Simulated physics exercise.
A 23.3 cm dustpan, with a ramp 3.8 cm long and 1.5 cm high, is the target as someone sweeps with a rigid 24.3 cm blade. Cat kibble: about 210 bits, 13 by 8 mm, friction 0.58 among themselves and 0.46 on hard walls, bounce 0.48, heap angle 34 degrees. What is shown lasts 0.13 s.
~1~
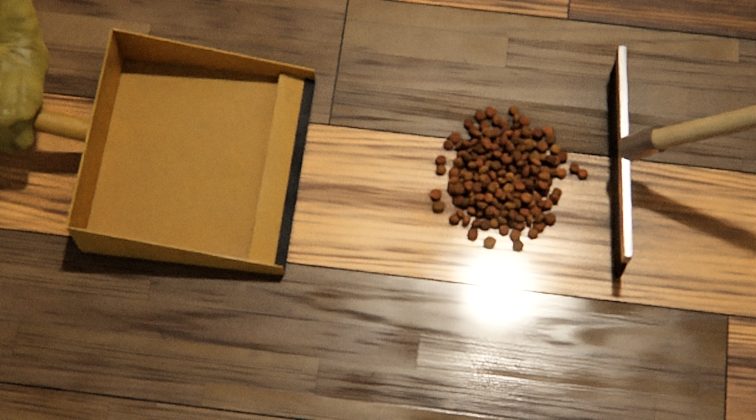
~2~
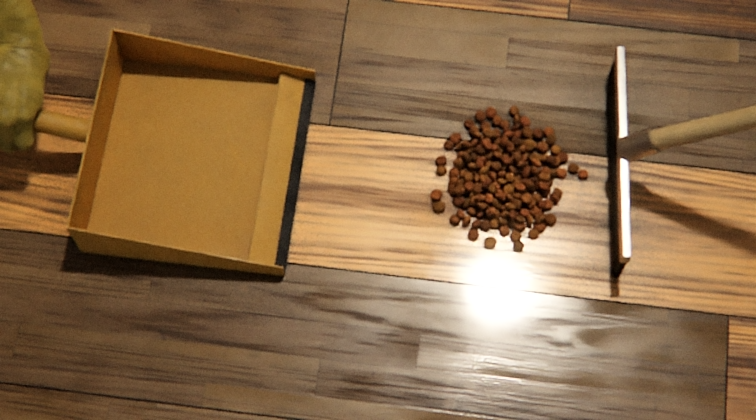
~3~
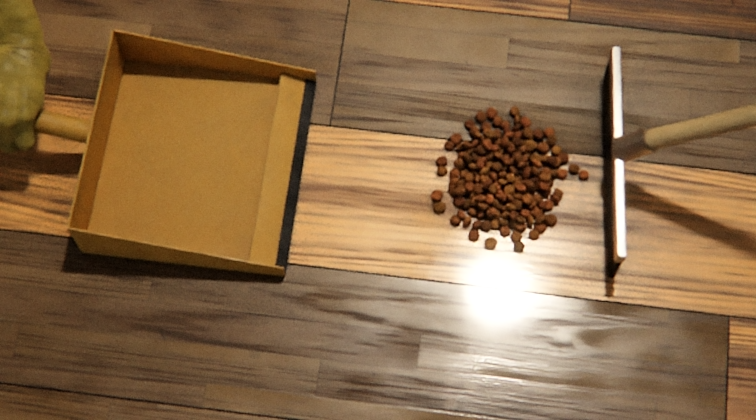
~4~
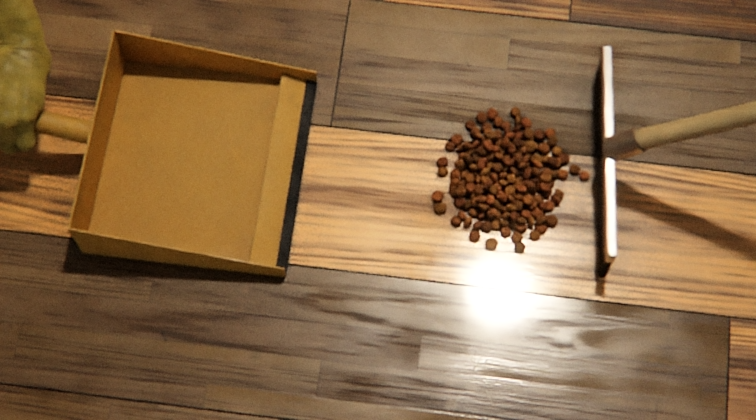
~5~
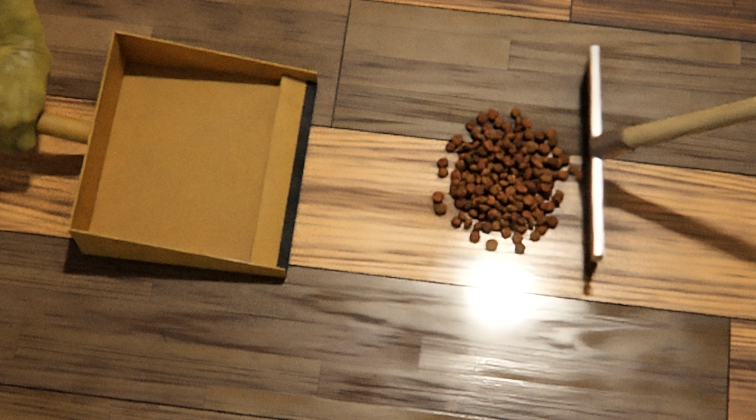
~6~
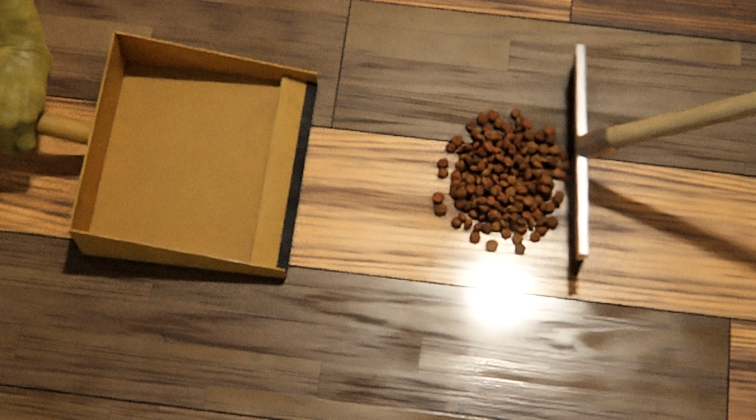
On a wooden floor, a long-handled blade slides left and nudges the edge of brown kibble.
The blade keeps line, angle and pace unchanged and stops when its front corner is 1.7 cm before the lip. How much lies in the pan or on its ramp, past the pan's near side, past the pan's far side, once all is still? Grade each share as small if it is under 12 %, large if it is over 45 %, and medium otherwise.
Pan: Medium; near side: Small; far side: Small.
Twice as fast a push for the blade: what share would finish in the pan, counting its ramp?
Then around 55 per cent.
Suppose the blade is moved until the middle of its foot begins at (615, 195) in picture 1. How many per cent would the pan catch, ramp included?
Estimate: Near 45 %.
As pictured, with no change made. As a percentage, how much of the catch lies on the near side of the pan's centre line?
Something like 30 in a hundred.
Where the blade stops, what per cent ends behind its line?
Roughly 5 in a hundred.
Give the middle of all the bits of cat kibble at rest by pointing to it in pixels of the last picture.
Approximately (303, 162) in the last view.
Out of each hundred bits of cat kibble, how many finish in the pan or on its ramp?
Some 40 per cent.
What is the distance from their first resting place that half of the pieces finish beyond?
Median shift: Approx. 22 cm.
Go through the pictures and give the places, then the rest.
In the first picture, blade from (627, 257) to (621, 55), moved 0.0 cm, 0 of the pieces shifted so far; middle of the pieces at (502, 174); pan at (183, 162).
In the second picture, blade from (625, 258) to (619, 55), moved 0.2 cm, 0 of the pieces shifted so far; middle of the pieces at (502, 175).
In the third picture, blade from (620, 257) to (614, 55), moved 0.8 cm, 0 of the pieces shifted so far; middle of the pieces at (503, 175).
In the fourth picture, blade from (610, 257) to (606, 54), moved 1.8 cm, 0 of the pieces shifted so far; middle of the pieces at (504, 176).
In the fifth picture, blade from (597, 256) to (593, 54), moved 3.2 cm, 1 of the pieces shifted so far; middle of the pieces at (504, 177).
In the sixth picture, blade from (582, 255) to (579, 53), moved 4.8 cm, 8 of the pieces shifted so far; middle of the pieces at (504, 178); pan at (186, 164).
Then, 0.21 s after the last picture, middle of the blade 16 cm from the lip; 0 % over the lip, far side 5 %, near side 0 %.
Then, 0.35 s after the last picture, middle of the blade 7 cm from the lip; 0 % over the lip, far side 5 %, near side 0 %.
Then, 0.62 s after the last picture, middle of the blade 3 cm from the lip; 40 % over the lip, far side 5 %, near side 0 %.
In the end, pan 40 %, near side 0 %, far side 5 %, in front of the lip or behind the blade 55 %.
